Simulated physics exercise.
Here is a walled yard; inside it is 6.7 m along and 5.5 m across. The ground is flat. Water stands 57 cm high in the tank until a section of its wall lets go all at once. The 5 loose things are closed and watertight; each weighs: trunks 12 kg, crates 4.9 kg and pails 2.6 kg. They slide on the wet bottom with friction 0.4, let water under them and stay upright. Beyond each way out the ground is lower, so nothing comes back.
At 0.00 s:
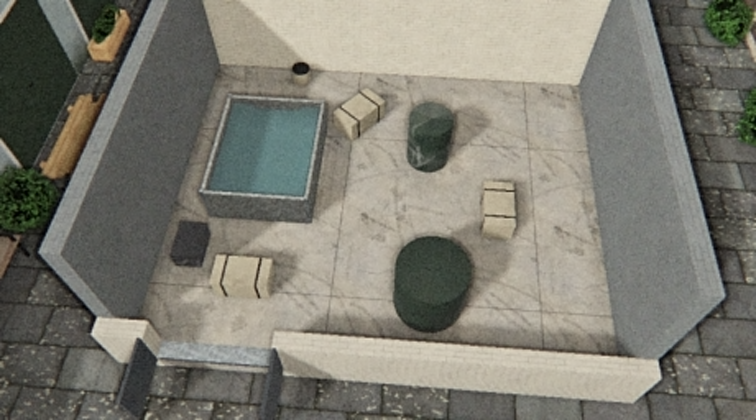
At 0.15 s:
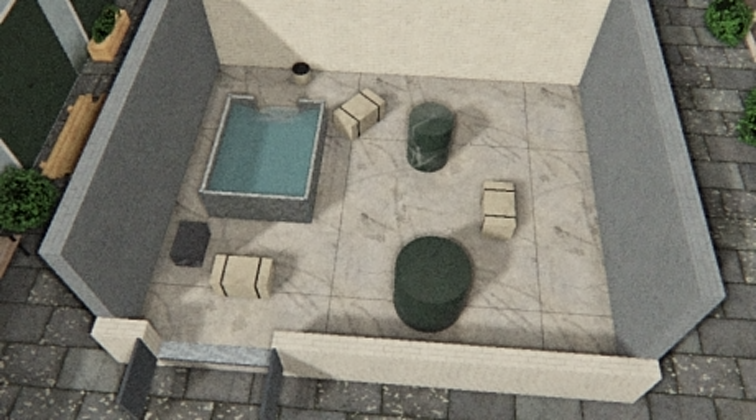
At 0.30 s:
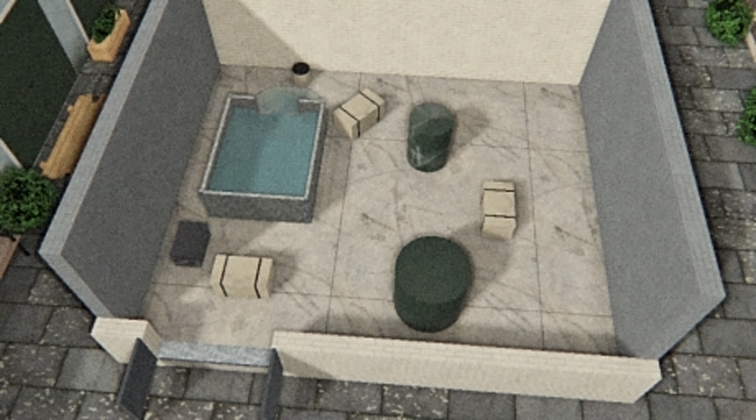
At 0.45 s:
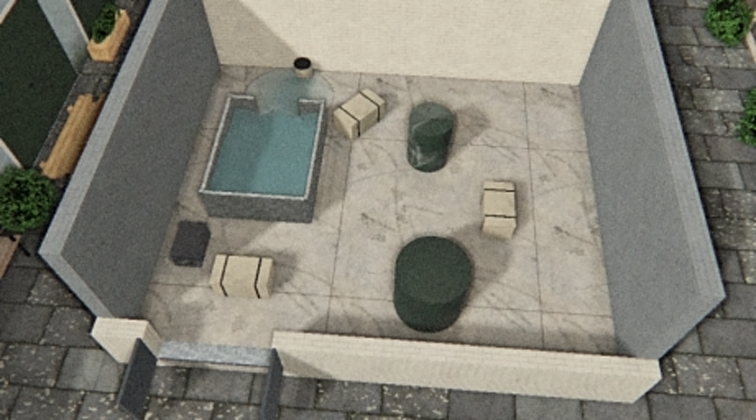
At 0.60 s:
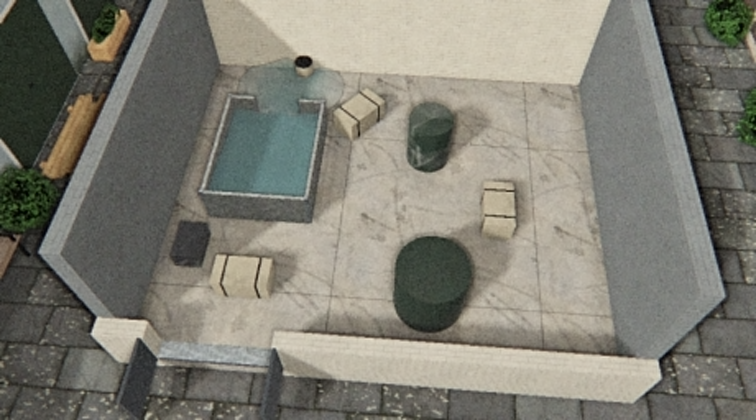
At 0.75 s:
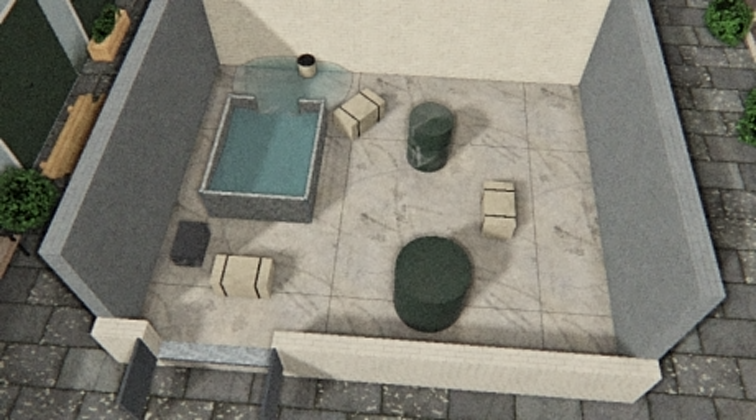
In a walled yard with pale stone paving, a raised pool sits at the left among crates and dark green rounded objects. Water spills through a gap in its far rim and spreads in a thin sheet toward the back wall, and a small dark pail there shifts slightly.
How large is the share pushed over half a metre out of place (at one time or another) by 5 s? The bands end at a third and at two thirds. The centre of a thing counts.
Share: Between one and two thirds.
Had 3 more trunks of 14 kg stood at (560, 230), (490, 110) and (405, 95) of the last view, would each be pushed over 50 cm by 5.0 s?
In that order: Less, past it, more.
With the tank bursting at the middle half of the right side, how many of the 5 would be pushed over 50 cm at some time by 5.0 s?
Then 1.
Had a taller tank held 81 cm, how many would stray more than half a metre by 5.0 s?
In that case 2 of them.
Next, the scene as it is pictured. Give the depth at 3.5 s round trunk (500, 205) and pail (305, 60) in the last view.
About 0 and 3 cm.
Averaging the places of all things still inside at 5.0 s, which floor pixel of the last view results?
Near (419, 207).
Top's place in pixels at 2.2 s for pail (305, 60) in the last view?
Near (422, 95).
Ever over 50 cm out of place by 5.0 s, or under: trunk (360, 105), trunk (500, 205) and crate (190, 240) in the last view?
In that order: Short of it, less, more.
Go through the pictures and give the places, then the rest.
The first frame shows a pail at (301, 68) rests on the ground; a trunk at (241, 271) rests on the ground; water covers 2.8 m2; 0 of 5 have shifted.
The second frame shows a pail at (301, 68), on the bottom; a trunk at (241, 271), on the bottom; water covers 3.2 m2; 0 of 5 have shifted.
The third frame shows a pail at (301, 68) rests on the ground; a trunk at (241, 271) rests on the ground; water covers 3.8 m2; 0 of 5 have shifted.
The fourth frame shows a pail at (302, 63), on the bottom, 13 cm from its start; a trunk at (241, 271) rests on the ground; 4.5 m2 under water; 1 of 5 have shifted.
The fifth frame shows a pail at (304, 61) floats, 14 cm from its start; a trunk at (241, 271), on the bottom; 5.0 m2 under water; 1 of 5 have shifted.
The sixth frame shows a pail at (306, 60) floats, 16 cm from its start; a trunk at (241, 271) rests on the ground; water covers 5.4 m2; 1 of 5 have shifted.
After 1.1 s 0 of 5 are over 50 cm from their spots; 1 afloat.
After 2.2 s 1 of 5 are over 50 cm from their spots; 1 afloat.
After 3.5 s 2 of 5 are over 50 cm from their spots; 0 afloat.
After 5.0 s 2 of 5 are over 50 cm from their spots, and 2 have been at some point; 1 afloat.
